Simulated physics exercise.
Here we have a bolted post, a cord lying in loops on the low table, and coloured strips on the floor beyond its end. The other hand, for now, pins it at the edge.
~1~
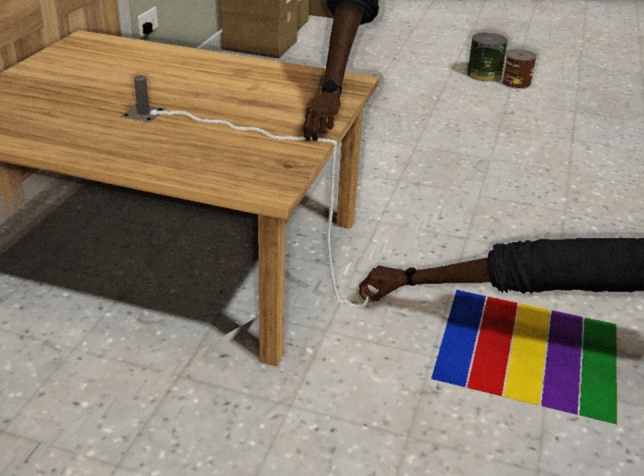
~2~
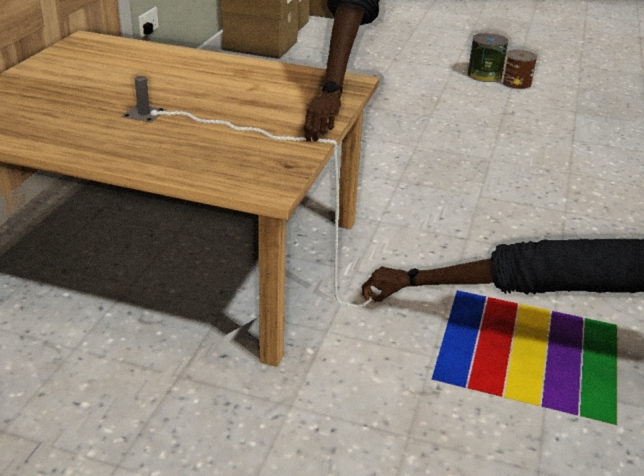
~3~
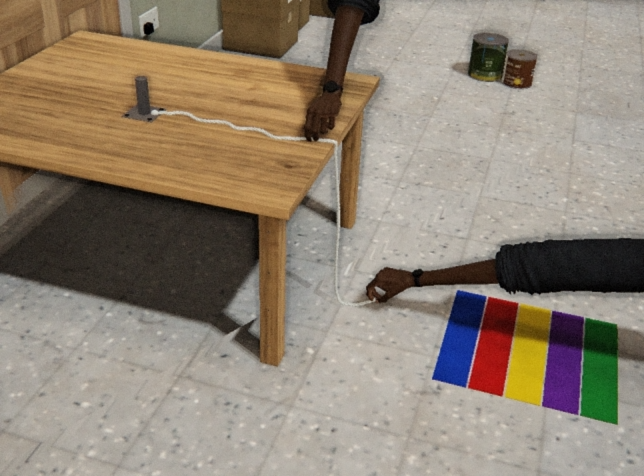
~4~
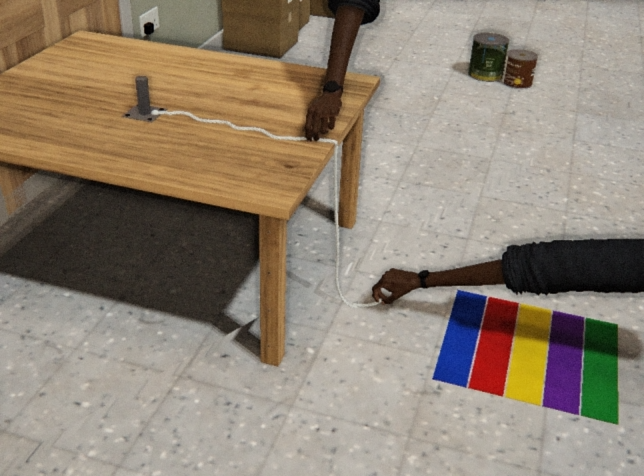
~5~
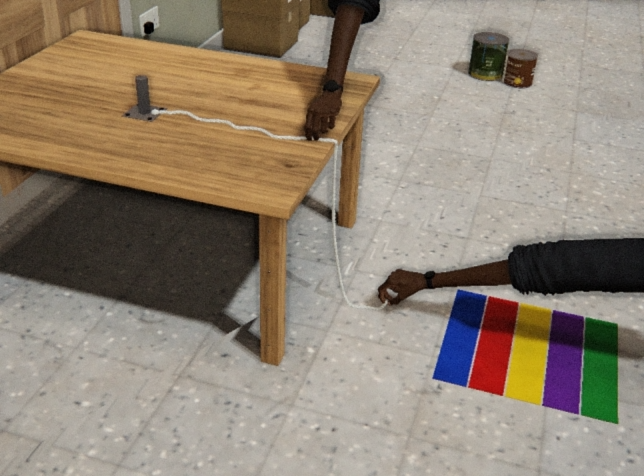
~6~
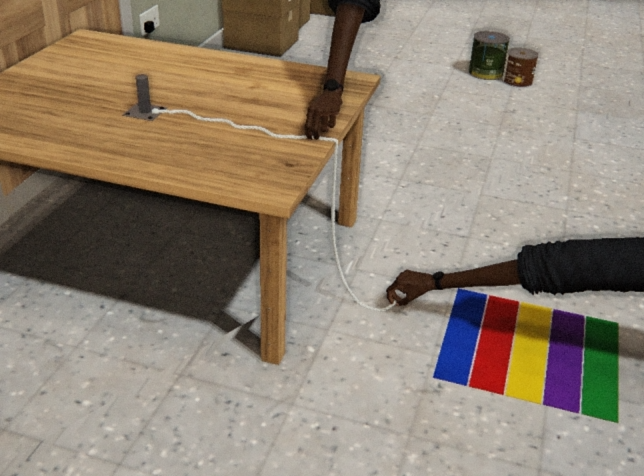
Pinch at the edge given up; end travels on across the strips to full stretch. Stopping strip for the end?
Red.
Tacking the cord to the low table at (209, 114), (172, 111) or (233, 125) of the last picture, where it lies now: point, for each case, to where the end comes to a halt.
Results: (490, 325); (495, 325); (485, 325).
Soon after, end near (437, 312); short of the strips.
After that, end near (475, 320); over blue.
At the stop, end near (498, 326); over red. It gets as far as the red strip.
